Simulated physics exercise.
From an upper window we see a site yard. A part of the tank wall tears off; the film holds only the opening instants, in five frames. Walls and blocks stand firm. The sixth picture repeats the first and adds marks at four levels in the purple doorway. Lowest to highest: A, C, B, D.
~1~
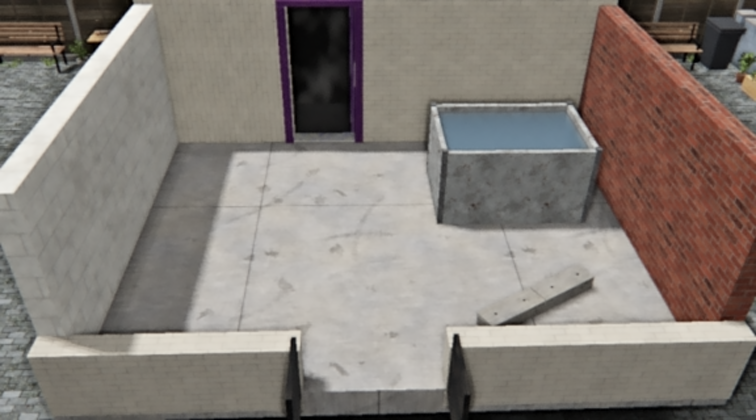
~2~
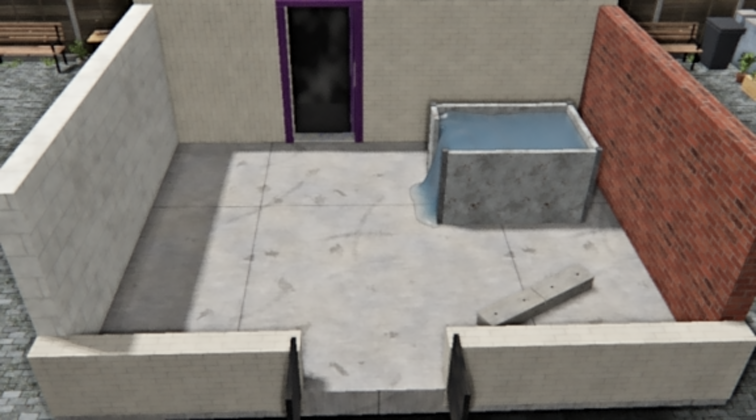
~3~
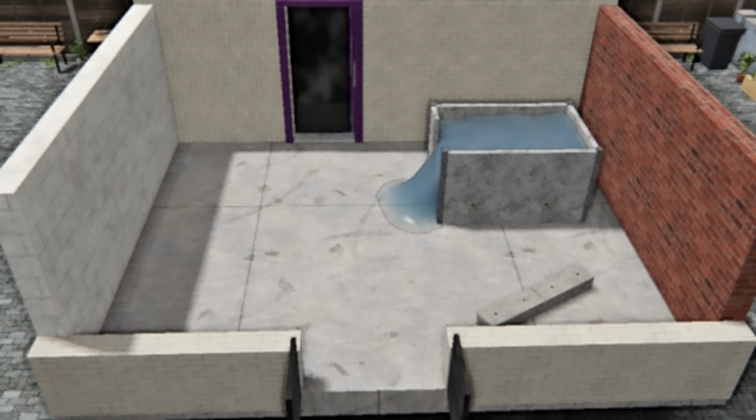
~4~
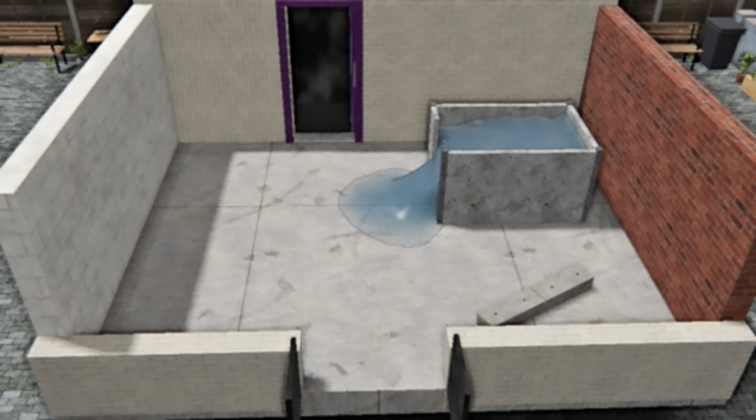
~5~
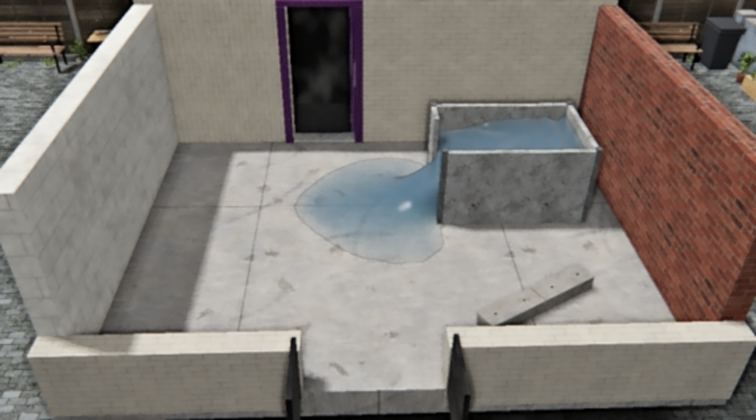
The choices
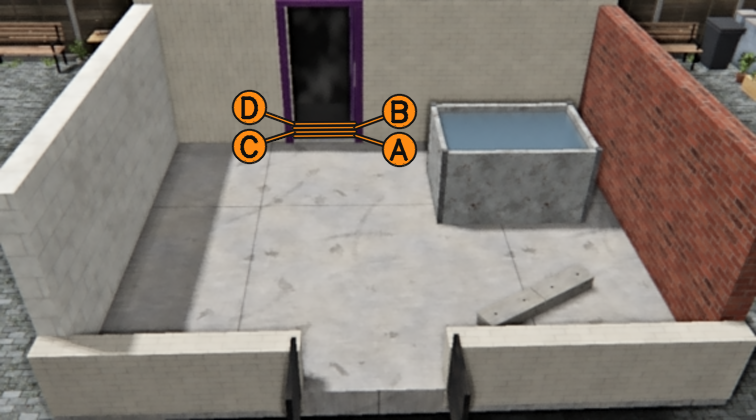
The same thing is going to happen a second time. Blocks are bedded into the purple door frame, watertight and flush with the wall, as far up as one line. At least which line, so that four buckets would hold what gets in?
The answer is line A.
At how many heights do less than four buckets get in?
All of them.
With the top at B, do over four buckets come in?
No, not at all.
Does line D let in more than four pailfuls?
No.
In orange, A at (324, 135); B at (324, 127); C at (324, 131); D at (324, 123); from the bottom up A, C, B, D.
Choosing A, a splash gets over, under a bucket.
Choosing B, nothing gets over.
Choosing C, nothing gets over.
Choosing D, nothing gets over.
